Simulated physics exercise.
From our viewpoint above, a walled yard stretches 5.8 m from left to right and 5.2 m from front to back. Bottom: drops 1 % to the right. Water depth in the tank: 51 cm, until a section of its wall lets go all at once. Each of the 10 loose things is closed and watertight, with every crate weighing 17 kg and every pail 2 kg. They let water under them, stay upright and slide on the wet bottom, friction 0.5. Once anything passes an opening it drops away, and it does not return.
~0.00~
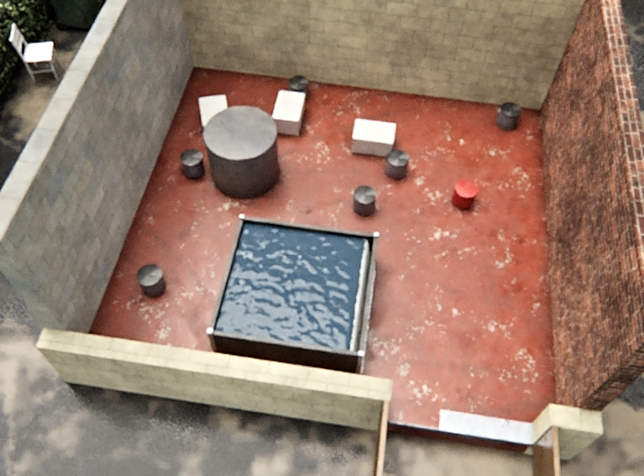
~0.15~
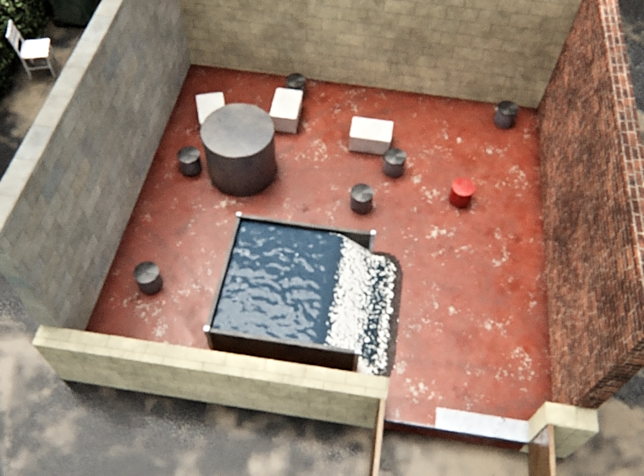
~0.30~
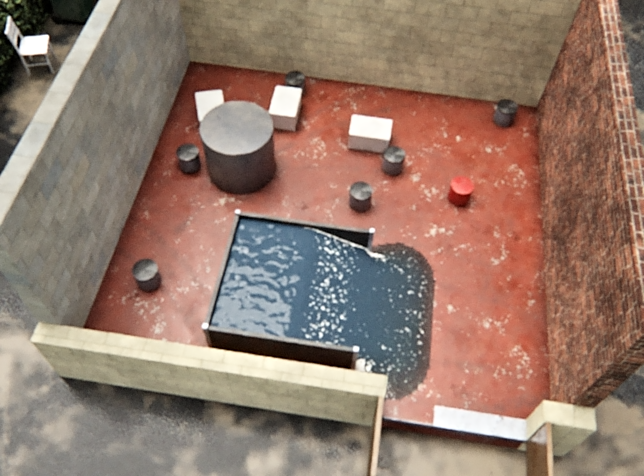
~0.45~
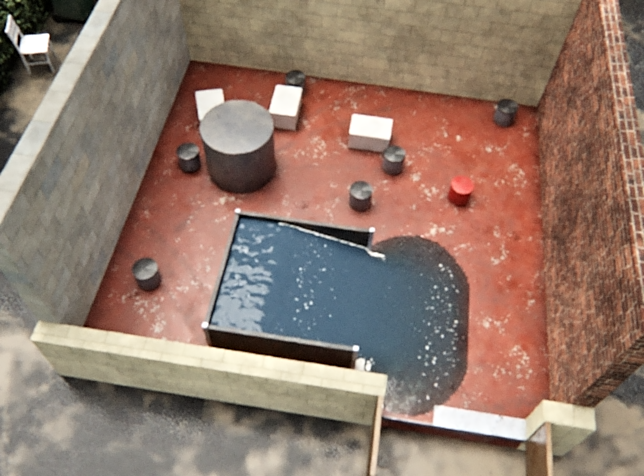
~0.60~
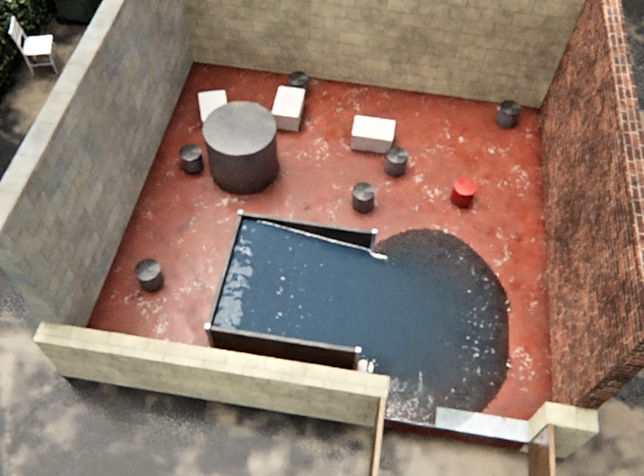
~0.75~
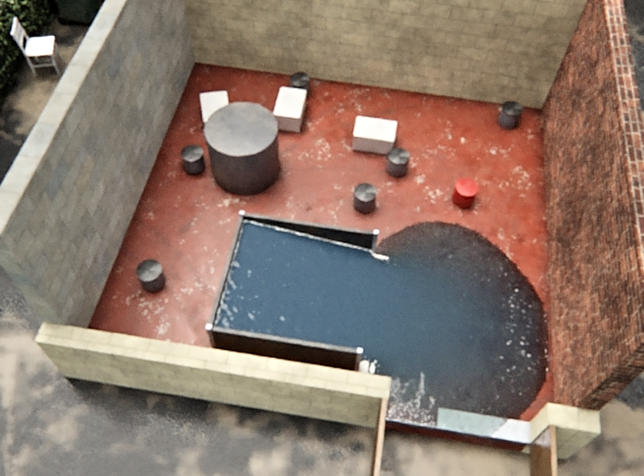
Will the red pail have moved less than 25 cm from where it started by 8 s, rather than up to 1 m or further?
No, it goes beyond 1 m.
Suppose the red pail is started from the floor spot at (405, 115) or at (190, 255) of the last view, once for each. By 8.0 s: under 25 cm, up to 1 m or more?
Run one, it gets swept far; run two, it remains planted.
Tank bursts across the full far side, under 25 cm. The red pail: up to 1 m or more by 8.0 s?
Under that change, the red pail covers a big distance.
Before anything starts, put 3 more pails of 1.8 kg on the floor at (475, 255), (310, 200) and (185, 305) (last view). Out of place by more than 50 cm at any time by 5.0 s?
So that's beyond the threshold, within the threshold and within the threshold, in that sequence.
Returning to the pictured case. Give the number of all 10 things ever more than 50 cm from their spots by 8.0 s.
It adds up to 4.
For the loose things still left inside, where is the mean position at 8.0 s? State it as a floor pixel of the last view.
(275, 172).
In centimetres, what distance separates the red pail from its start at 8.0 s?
Close to 200 cm by then.
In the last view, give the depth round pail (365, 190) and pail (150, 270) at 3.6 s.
First about 0 cm, second about 0 cm.
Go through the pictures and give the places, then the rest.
The red pail at (466, 188), on the bottom; water covers 2.7 m2; 0 of 10 have shifted, in the first frame.
The red pail at (463, 187), on the bottom; 3.6 m2 under water; 0 of 10 have shifted, in the second frame.
The red pail at (462, 185), on the bottom; 4.5 m2 under water; 0 of 10 have shifted, in the third frame.
The red pail at (462, 185) rests on the ground; 5.7 m2 under water; 0 of 10 have shifted, in the fourth frame.
The red pail at (465, 186) rests on the ground; 7.1 m2 under water; 0 of 10 have shifted, in the fifth frame.
The red pail at (467, 187) rests on the ground; water covers 8.4 m2; 0 of 10 have shifted, in the sixth frame.
After 1.6 s the red pail is near (467, 186), 0.0 m from its start, aground; 0 of 10 are out; 0 afloat.
After 3.6 s the red pail is near (438, 146), 0.8 m from its start, afloat; 0 of 10 are out; 2 afloat.
After 5.6 s the red pail is near (343, 102), 2.4 m from its start, afloat; 0 of 10 are out; 2 afloat.
After 8.0 s the red pail is near (310, 167), 2.2 m from its start, aground; 0 of 10 are out; 2 afloat.
